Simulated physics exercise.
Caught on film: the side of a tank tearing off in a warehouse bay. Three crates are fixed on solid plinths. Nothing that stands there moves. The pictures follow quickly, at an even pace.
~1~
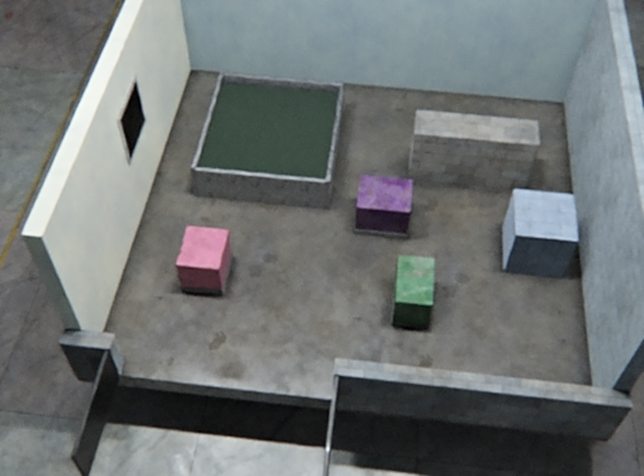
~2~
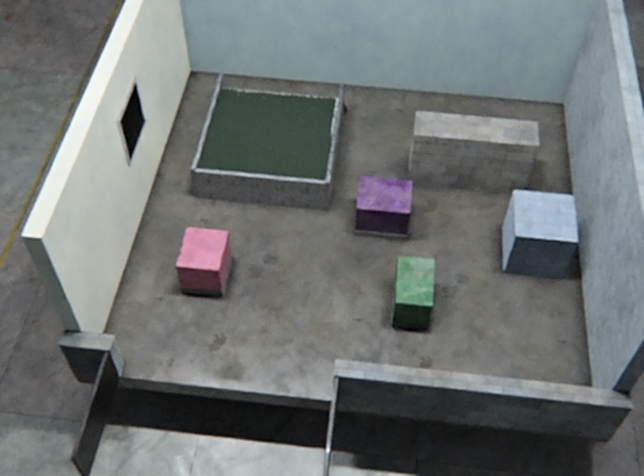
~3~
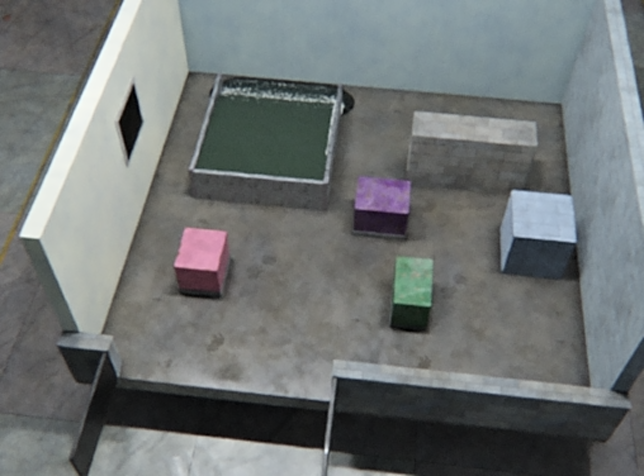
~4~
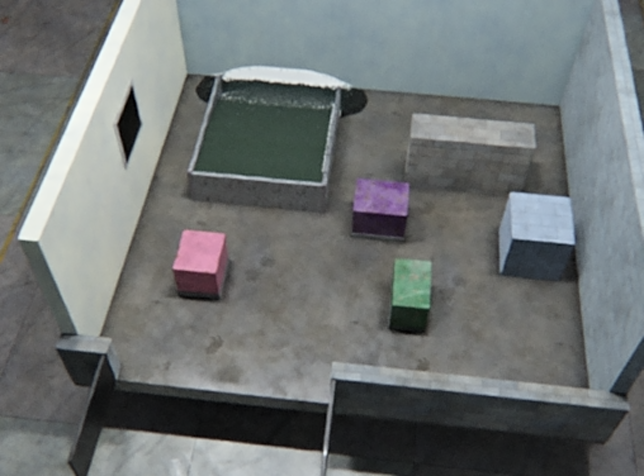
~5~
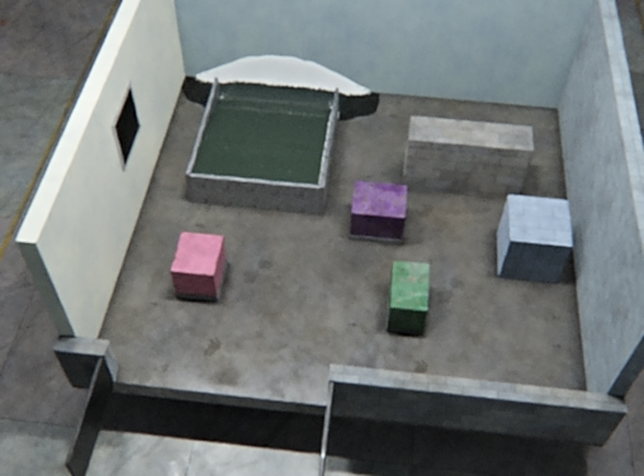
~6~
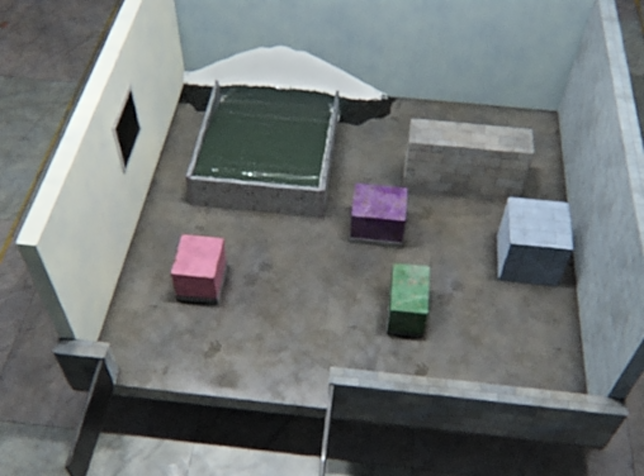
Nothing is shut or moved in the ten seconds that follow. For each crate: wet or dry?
The purple crate keeps dry; the pink crate keeps dry; the green crate keeps dry.
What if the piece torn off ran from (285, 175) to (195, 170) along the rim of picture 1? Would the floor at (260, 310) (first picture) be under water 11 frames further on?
Verdict: Covered.
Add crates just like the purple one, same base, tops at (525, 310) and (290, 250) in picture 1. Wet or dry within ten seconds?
As listed: Is safe, escapes it.
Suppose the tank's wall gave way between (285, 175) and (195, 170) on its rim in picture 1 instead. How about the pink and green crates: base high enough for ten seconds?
One by one: Pink crate is wetted; green crate is soaked.
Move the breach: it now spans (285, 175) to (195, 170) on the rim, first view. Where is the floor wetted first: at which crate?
That is the pink crate.
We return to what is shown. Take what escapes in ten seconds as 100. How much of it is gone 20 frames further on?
I make it 0 per cent.
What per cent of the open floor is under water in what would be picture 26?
About 45 per cent.
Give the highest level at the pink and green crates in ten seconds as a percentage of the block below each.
Roughly 70 per cent, then 60 per cent.
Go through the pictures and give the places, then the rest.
The first picture shows the water tank at (272, 128) is whole and still.
In the second picture, the front is at a hidden place, out from the gap on the water tank's far side.
In the third picture, the front is at a hidden place, out from the gap on the water tank's far side.
In the fourth picture, water pours out on the water tank's far side and has run to (212, 77).
In the fifth picture, water pours out on the water tank's far side and has run to (192, 78).
In the sixth picture, the front is at (390, 98), out from the gap on the water tank's far side.
A moment on, water covers 15 % of the floor; the purple crate not reached, the pink crate not reached, the green crate not reached.
Next, water covers 30 % of the floor; the purple crate not reached, the pink crate not reached, the green crate not reached.
Then, water covers 45 % of the floor; the purple crate water round its plinth, the pink crate water round its plinth, the green crate not reached.
Later, water covers 60 % of the floor; the purple crate water round its plinth, the pink crate water round its plinth, the green crate water round its plinth.
In the end, water covers 90 % of the floor; the purple crate stayed above the water, the pink crate stayed above the water, the green crate stayed above the water.
